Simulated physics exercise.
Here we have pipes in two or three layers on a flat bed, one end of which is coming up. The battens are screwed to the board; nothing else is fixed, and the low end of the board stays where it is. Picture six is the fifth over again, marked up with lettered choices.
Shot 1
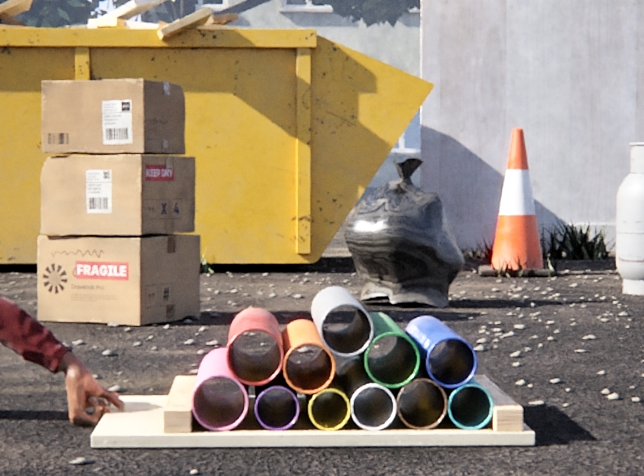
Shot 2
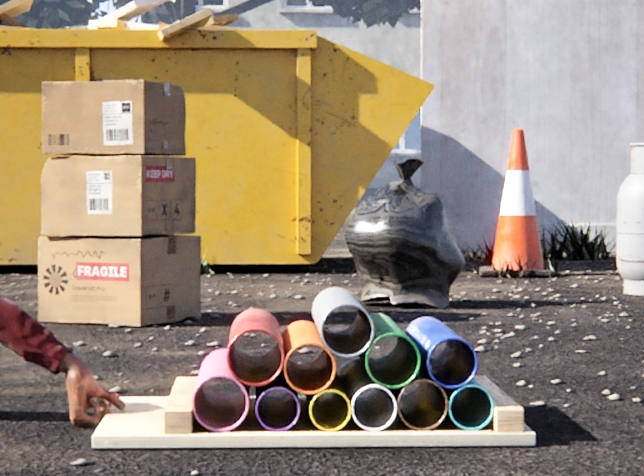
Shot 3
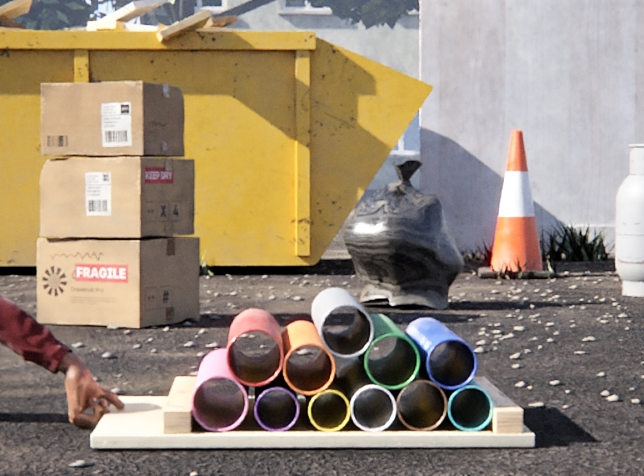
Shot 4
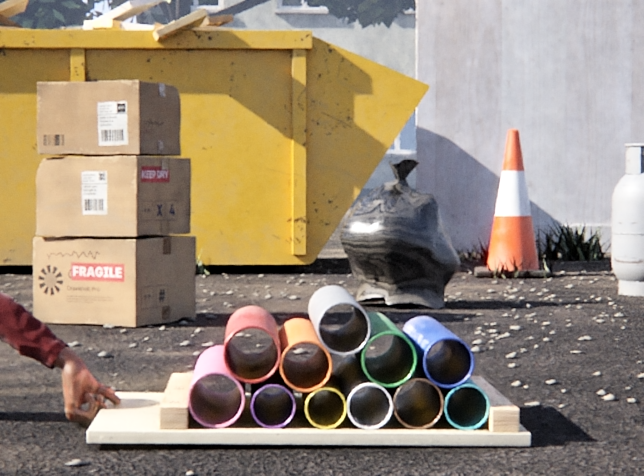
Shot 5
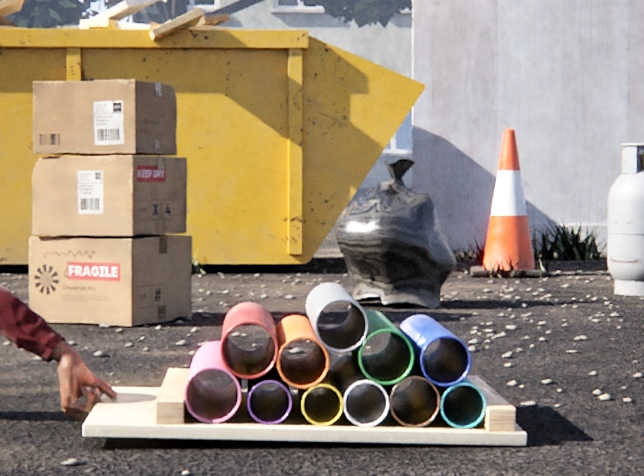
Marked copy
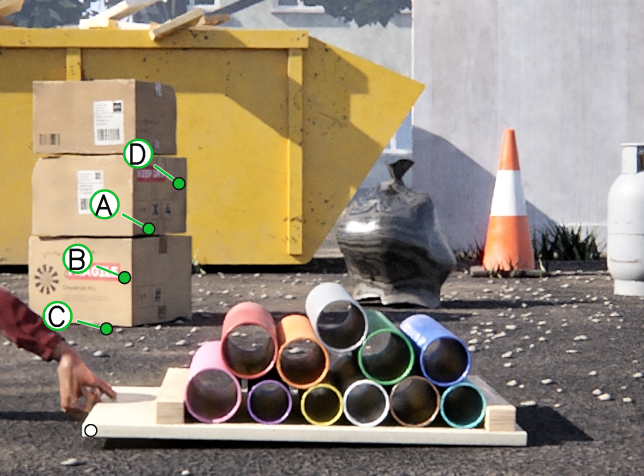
In a gravel yard, a hand holds a board of stacked coloured pipes, barely moving.
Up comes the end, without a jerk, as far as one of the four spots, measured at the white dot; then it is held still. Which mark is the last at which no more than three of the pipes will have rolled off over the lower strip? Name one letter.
The highest mark that will do is C.
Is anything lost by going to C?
No, at C.
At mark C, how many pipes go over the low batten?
It comes to none.
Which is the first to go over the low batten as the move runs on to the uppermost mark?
The blue one.
On the marked copy, A at (149, 229); B at (124, 278); C at (106, 329); D at (179, 183); the white dot at (91, 431).
Following C. Soon after the start, board at 12°.
Later, board at 15°.
In the end, board at 15°, none over the low batten.
As for the rest, A five over the low batten; B five over the low batten; D five over the low batten.
